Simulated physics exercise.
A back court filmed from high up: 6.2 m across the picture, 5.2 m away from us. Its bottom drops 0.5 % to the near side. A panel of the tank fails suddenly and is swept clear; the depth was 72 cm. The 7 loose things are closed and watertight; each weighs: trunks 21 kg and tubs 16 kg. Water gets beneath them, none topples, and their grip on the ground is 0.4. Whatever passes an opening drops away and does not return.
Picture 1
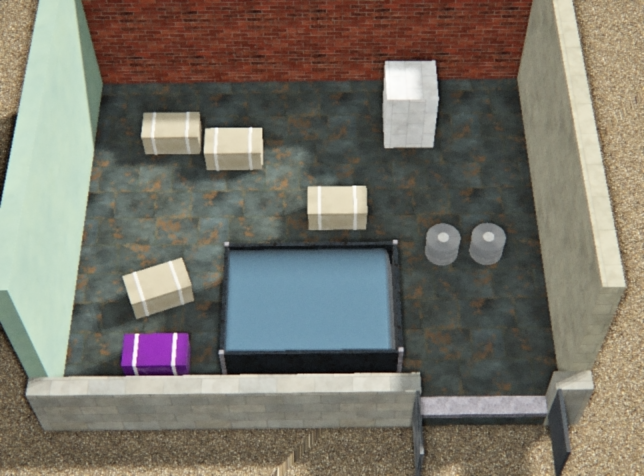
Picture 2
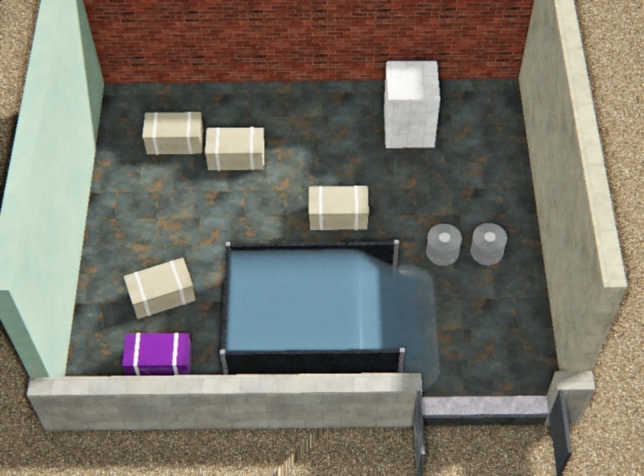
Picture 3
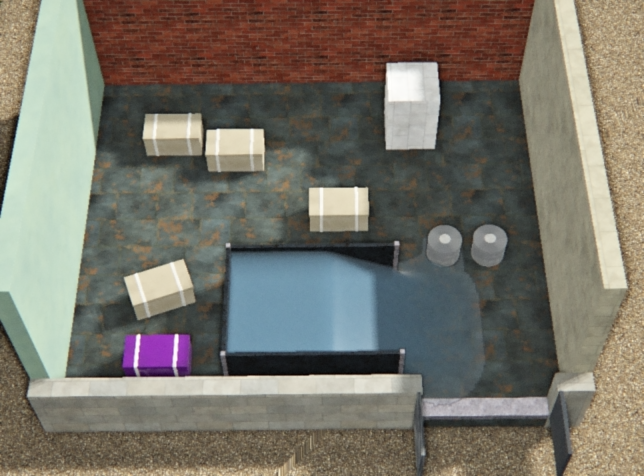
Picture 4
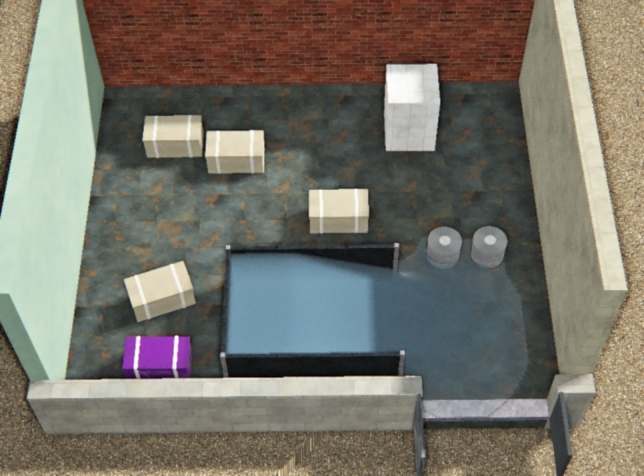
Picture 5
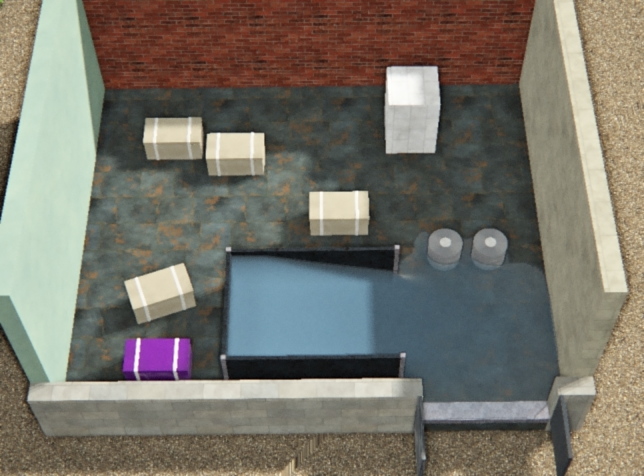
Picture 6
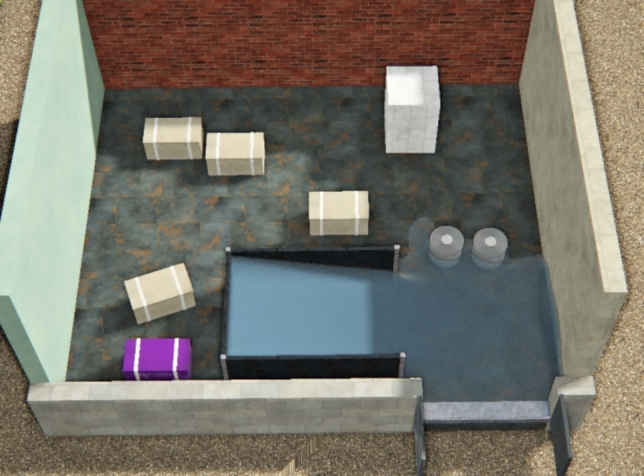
Water held in a dark-framed tank pushes out through its right side and fans across the dark floor of a walled court. The sheet widens past the tank to the right wall and the low front sill, then reaches around two grey tubs, while the purple trunk and pale trunks stay put.
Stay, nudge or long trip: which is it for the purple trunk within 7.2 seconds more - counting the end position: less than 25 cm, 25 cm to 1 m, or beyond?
Purple trunk stays put.
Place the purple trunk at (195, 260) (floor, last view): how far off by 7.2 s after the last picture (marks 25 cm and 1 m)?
It barely shifts.
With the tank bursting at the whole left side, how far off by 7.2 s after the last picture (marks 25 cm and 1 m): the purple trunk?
Then the purple trunk ends far away.
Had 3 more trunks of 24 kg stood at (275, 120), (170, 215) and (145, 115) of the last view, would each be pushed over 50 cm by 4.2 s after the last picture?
In turn: Short of it, less, short of it.
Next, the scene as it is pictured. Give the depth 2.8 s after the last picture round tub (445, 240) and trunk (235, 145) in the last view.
About 5 and 0 cm.
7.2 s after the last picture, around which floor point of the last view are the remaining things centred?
Around (253, 213).
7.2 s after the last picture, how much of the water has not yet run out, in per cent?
Some 58 per cent remains.
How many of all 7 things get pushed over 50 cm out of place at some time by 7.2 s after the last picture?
2 of them.
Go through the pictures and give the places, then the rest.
In the first frame, the purple trunk at (155, 349), on the bottom; 3.1 m2 under water; 0 of 7 have shifted.
In the second frame, the purple trunk at (156, 349), on the bottom; 4.0 m2 under water; 0 of 7 have shifted.
In the third frame, the purple trunk at (156, 351) rests on the ground; 5.2 m2 under water; 0 of 7 have shifted.
In the fourth frame, the purple trunk at (156, 352), on the bottom; 6.6 m2 under water; 0 of 7 have shifted.
In the fifth frame, the purple trunk at (157, 355) rests on the ground; 7.8 m2 under water; 0 of 7 have shifted.
In the sixth frame, the purple trunk at (156, 355) rests on the ground; 8.2 m2 under water; 1 of 7 have shifted.
Then, 0.9 s after the last picture the purple trunk is near (156, 355), 0.0 m from its start, aground; 0 of 7 are out; 0 afloat.
Then, 2.8 s after the last picture the purple trunk is near (156, 355), 0.0 m from its start, aground; 0 of 7 are out; 1 afloat.
Then, 4.8 s after the last picture the purple trunk is near (156, 355), 0.0 m from its start, aground; 0 of 7 are out; 0 afloat.
Then, 7.2 s after the last picture the purple trunk is near (156, 355), 0.0 m from its start, aground; 0 of 7 are out; 0 afloat.
